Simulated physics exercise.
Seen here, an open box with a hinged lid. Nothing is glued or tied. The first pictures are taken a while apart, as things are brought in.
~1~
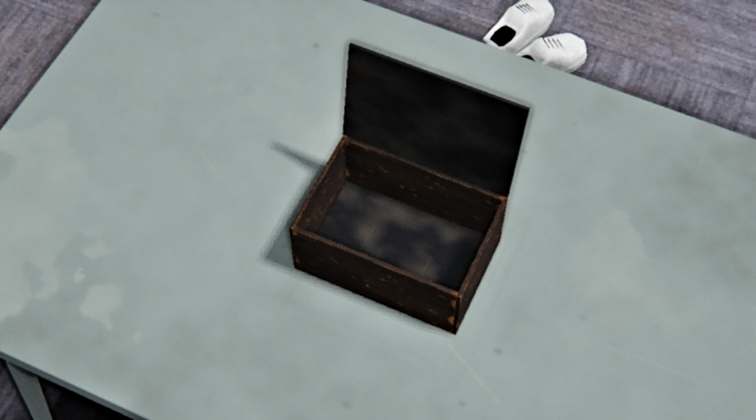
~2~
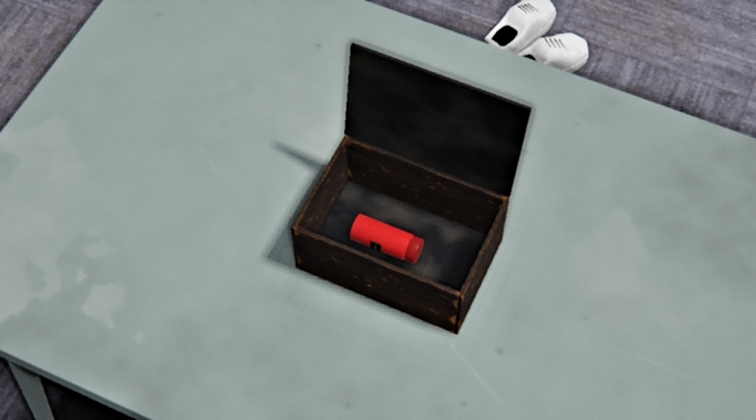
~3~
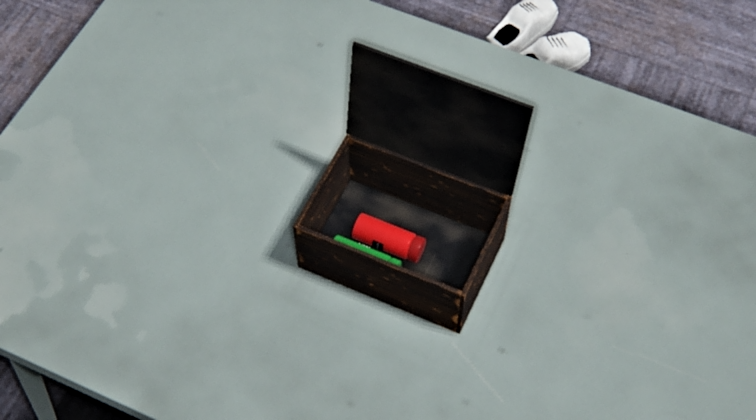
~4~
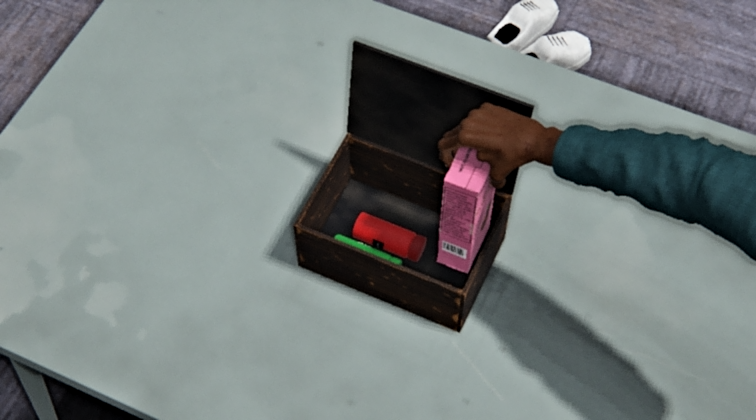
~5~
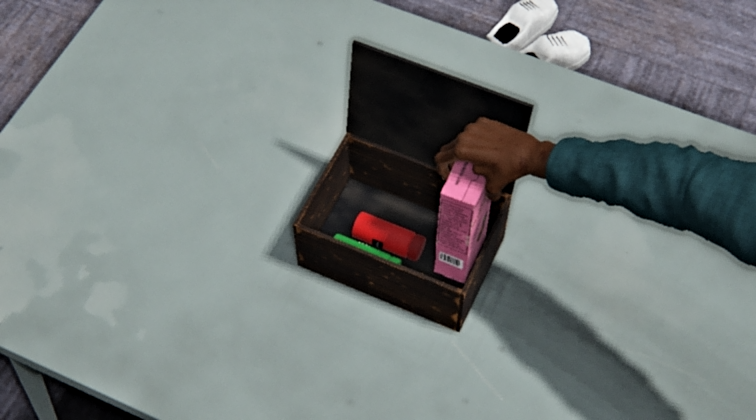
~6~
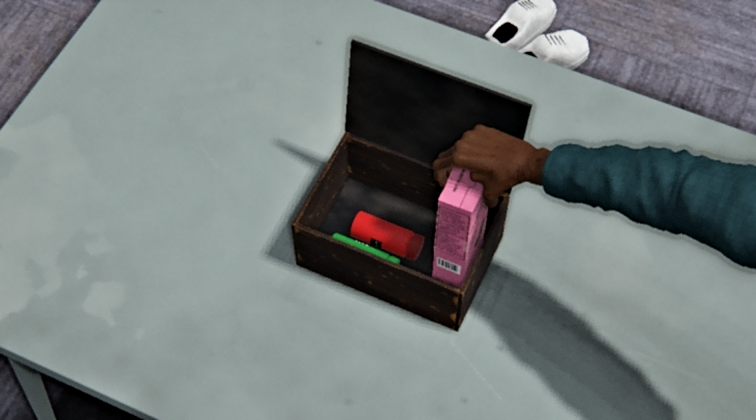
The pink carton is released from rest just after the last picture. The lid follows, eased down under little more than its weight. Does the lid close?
Here the lid is held up.
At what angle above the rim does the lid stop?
Some 35° above the rim.
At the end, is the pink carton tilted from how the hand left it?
It tips.
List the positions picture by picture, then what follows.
The last thing is not in view yet, in the first frame.
The last thing is not in view yet, in the second frame.
The last thing is not in view yet, in the third frame.
Coming down; pink carton (469, 205), in the fourth frame.
Coming down; pink carton (465, 216), in the fifth frame.
In place under the hand; pink carton (462, 222), in the sixth frame.
Then, 1.10 s after the last picture, lid starting down.
Then, 1.90 s after the last picture, lid 67° above the rim; pink carton tipped 6° from how it was near (460, 228).
Then, 2.40 s after the last picture, lid 52° above the rim; pink carton tipped 18° from how it was near (453, 240).
Then, 3.20 s after the last picture, lid 36° above the rim; pink carton tipped 41° from how it was near (451, 245).
At rest, lid 36° above the rim; tipped over in the box, pink carton; the other 2 in place. Seen from the same camera at the end, pink carton near (451, 245).
